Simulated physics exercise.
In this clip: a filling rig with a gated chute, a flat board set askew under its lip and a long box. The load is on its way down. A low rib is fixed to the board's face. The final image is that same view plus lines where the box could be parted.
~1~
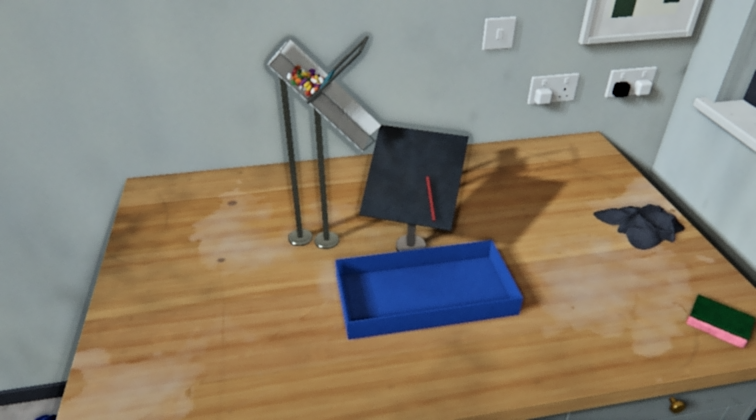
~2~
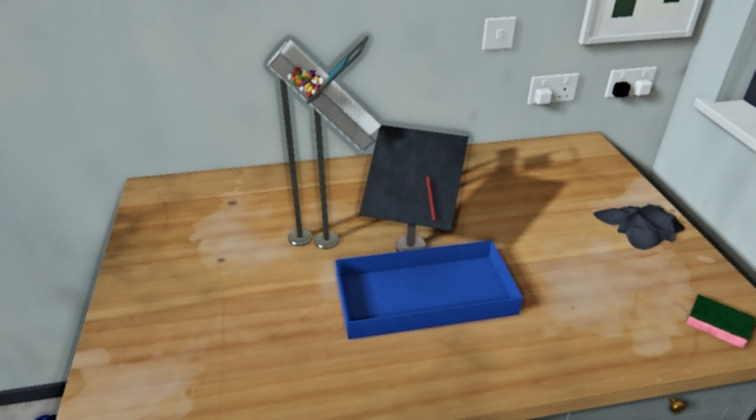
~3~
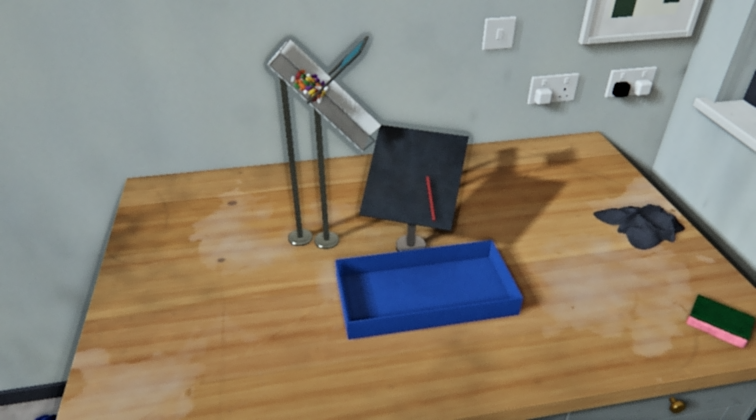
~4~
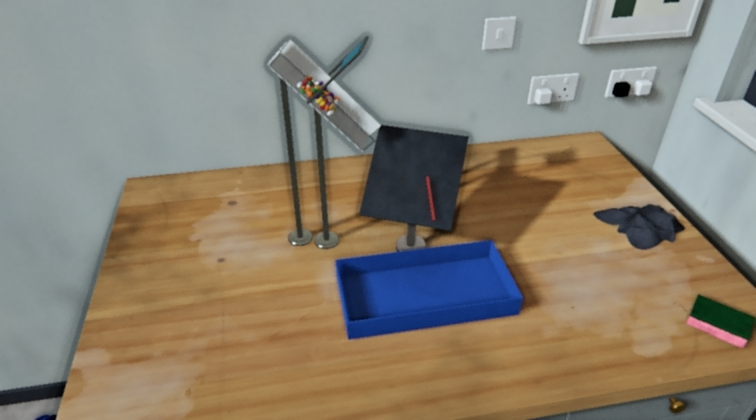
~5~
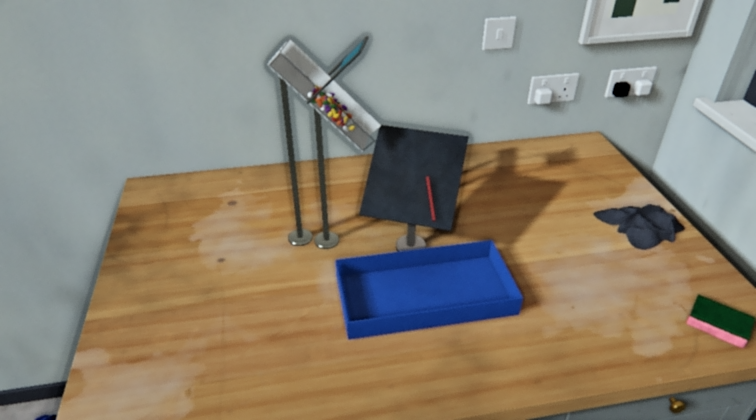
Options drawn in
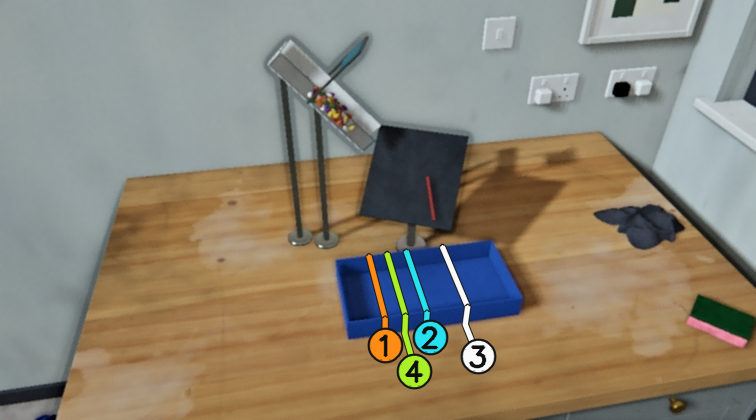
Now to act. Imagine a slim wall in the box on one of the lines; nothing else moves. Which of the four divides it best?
Go for 2.
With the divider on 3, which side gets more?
More lands on the left.
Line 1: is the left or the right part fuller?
Right.
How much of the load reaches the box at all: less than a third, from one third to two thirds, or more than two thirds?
More than two thirds.
On the marked copy, line 1 crosses the front rim at (385, 317); line 2 crosses the front rim at (426, 311); line 3 crosses the front rim at (467, 306); line 4 crosses the front rim at (405, 314).
With 1, of what is caught, a small part on the left of the divider, nearly all on the right.
With 2, of what is caught, about half on the left of the divider, about half on the right.
With 3, of what is caught, all on the left of the divider, none on the right.
With 4, of what is caught, a small part on the left of the divider, nearly all on the right.
